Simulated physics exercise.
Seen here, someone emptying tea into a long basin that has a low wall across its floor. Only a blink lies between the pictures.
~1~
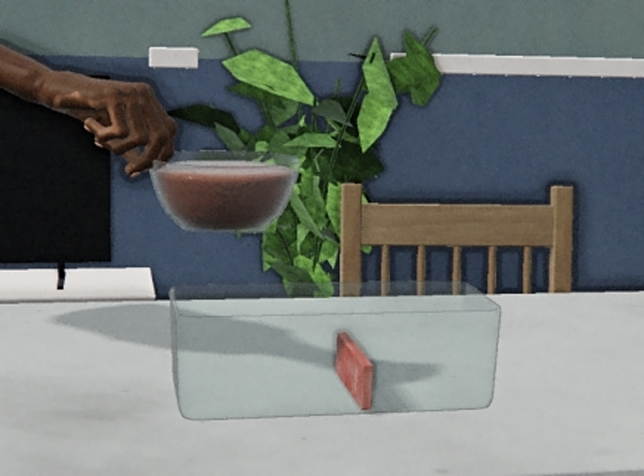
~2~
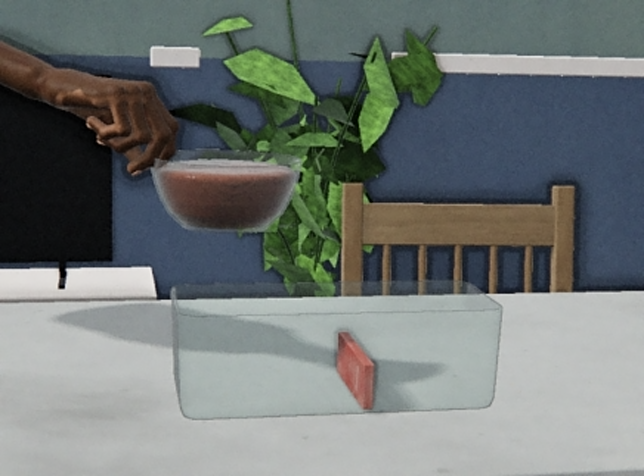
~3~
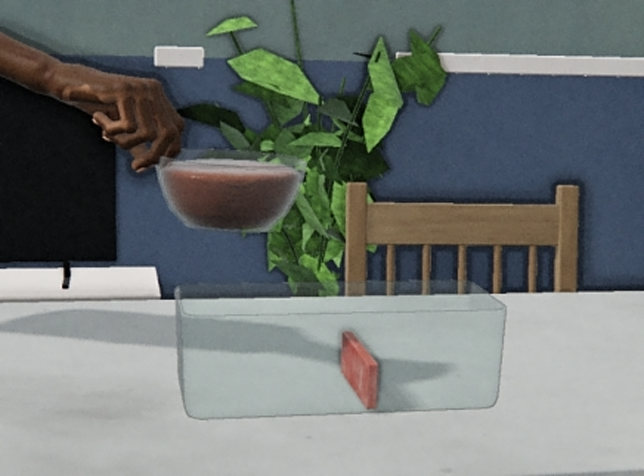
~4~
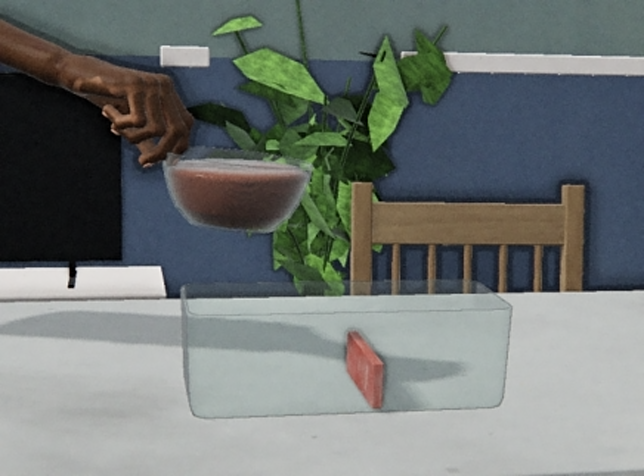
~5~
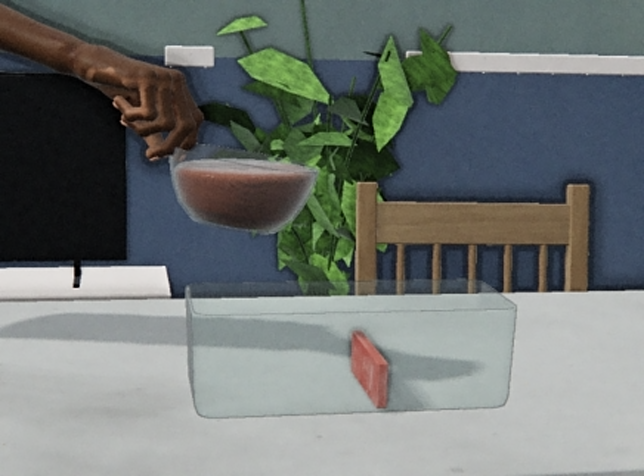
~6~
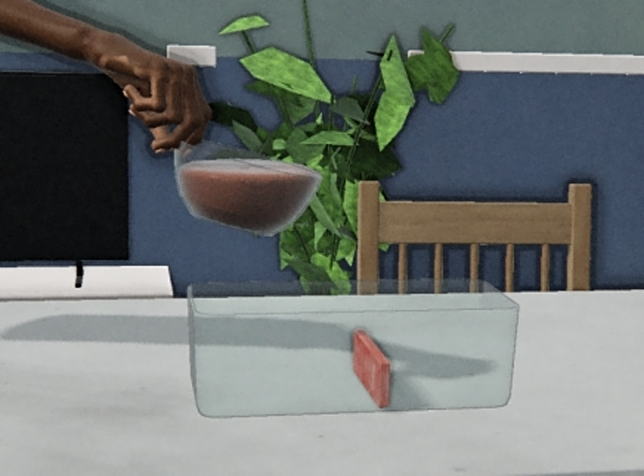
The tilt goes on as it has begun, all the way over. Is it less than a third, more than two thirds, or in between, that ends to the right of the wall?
The share right of the wall is from a third to two thirds.
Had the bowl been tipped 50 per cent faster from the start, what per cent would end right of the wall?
Near 35 %.
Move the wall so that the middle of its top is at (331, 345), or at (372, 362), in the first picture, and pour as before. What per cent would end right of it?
First some 70, then 25 per cent.
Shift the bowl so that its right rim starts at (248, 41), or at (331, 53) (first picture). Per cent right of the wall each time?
First some 15, then 85 per cent.
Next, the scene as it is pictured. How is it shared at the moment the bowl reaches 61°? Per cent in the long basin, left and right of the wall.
The left part 10 per cent, the right part 20.
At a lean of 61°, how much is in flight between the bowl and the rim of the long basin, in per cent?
Some 30 per cent.
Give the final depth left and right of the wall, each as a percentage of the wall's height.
Near 30 on the left, 40 on the right.
A moment on, the bowl is tipped part way and 43 per cent is still to pour, 10 is left of the wall and 19 right of it.
Next, the bowl is tipped on its side and 5 per cent is still to pour, 44 is left of the wall and 46 right of it.
Then the bowl is tipped on its side and 0 per cent is still to pour, 53 is left of the wall and 46 right of it.
Later the bowl is tipped on its side and 0 per cent is still to pour, 53 is left of the wall and 46 right of it.
At rest 53 per cent lies left of the wall, 46 right of it and 1 outside.
